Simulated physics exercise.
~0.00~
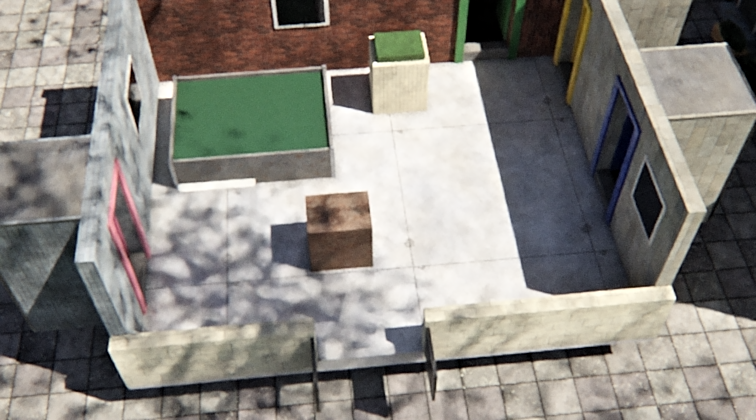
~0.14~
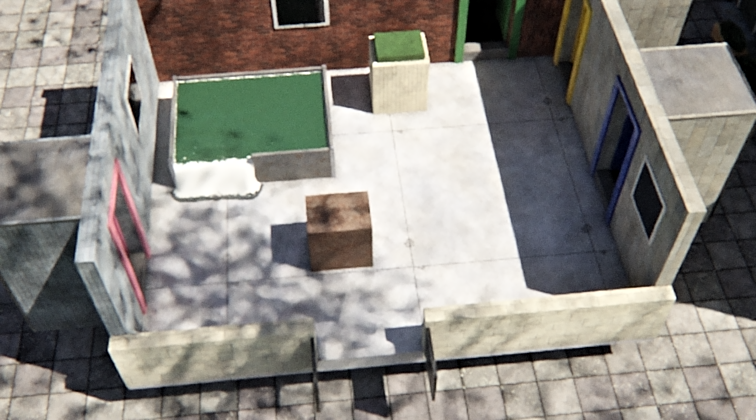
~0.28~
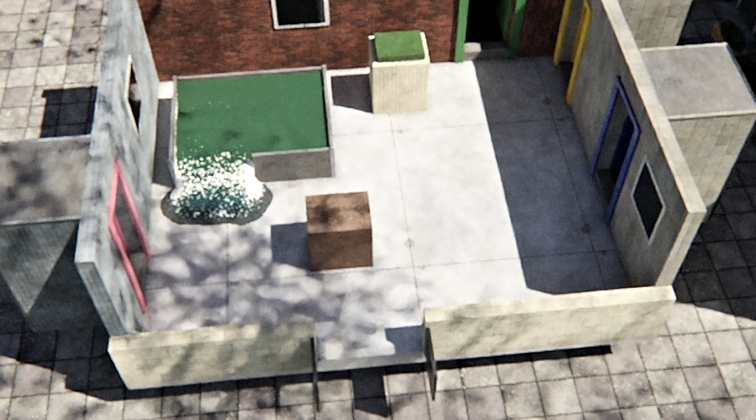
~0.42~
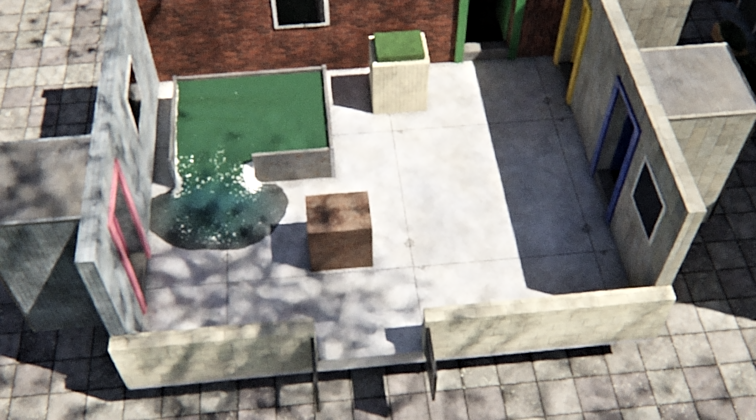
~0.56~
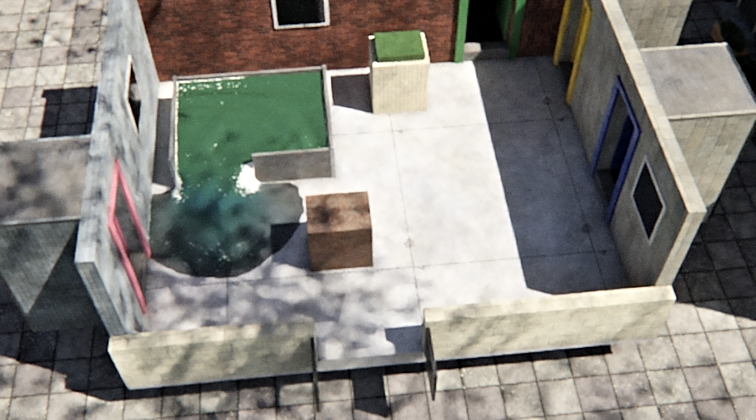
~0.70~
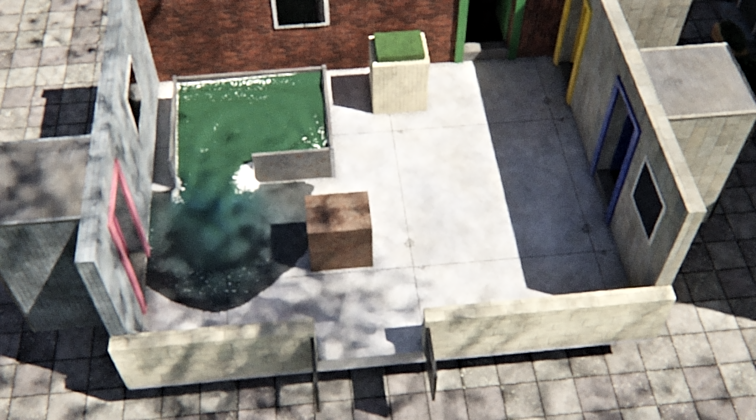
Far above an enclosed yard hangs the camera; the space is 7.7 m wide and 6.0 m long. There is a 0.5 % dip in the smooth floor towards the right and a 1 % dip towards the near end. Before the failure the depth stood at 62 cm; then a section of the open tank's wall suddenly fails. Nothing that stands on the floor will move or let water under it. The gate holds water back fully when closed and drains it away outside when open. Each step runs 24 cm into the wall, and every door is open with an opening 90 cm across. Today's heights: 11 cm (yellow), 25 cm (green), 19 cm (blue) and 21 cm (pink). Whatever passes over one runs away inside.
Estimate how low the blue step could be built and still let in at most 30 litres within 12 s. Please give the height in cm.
I would say 6 cm or so.
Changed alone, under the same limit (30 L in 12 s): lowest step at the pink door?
Door pink, min height approx. 17 cm.
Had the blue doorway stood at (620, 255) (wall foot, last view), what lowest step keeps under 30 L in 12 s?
You'd want it roughly 15 cm high.
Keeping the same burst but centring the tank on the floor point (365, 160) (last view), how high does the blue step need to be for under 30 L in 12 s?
It must be around 9.0 cm tall.
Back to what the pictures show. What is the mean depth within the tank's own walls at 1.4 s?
Average depth: Approx. 45 cm.
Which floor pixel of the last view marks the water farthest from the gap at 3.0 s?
Somewhere near the pixel (473, 332).
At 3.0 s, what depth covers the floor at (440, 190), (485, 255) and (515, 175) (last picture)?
Depth: About 0, 0, 0 cm.
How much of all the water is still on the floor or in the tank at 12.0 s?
Water still present: Approx. 82 %.
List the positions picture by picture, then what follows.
The open tank at (251, 115) is whole and still, 62 cm deep; the blue door at (613, 158) is dry, in the first frame.
Water pours out at (216, 174) and has run 0.3 m, to (191, 199); about 10 cm deep outside, 62 cm at the back, in the second frame.
Water pours out at (216, 176) and has run 0.8 m, to (233, 221); about 11 cm deep outside, 62 cm at the back, in the third frame.
Water pours out at (217, 177) and has run 1.3 m, to (211, 246); about 8 cm deep outside, 62 cm at the back, in the fourth frame.
Water pours out at (217, 177) and has run 1.9 m, to (211, 273); about 6 cm deep outside, 59 cm at the back, in the fifth frame.
The gap is at (216, 177), the front 2.5 m out at (207, 305); the back of the open tank holds 52 cm; 5.0 m in a straight line remain to the blue door at (613, 158), in the sixth frame.
After 1.4 s water covers 20 % of the floor, deepest (46 cm) near (141, 362); it has not reached the blue door.
After 3.0 s water covers 30 % of the floor, deepest (38 cm) near (141, 362); it has not reached the blue door.
After 12.0 s water covers 95 % of the floor, deepest (12 cm) near (610, 320); 8 cm at the blue door, 0 litres in over its 19 cm step.
At the blue door as built, the water arrived by 4.8 s and peaked near 12 cm at 5.2 s.
Run again over the same 12 s with other heights there, 39 litres in over 5.5 cm, 15 litres over 7.5 cm. The limit of 30 litres is kept from about 6 cm up.
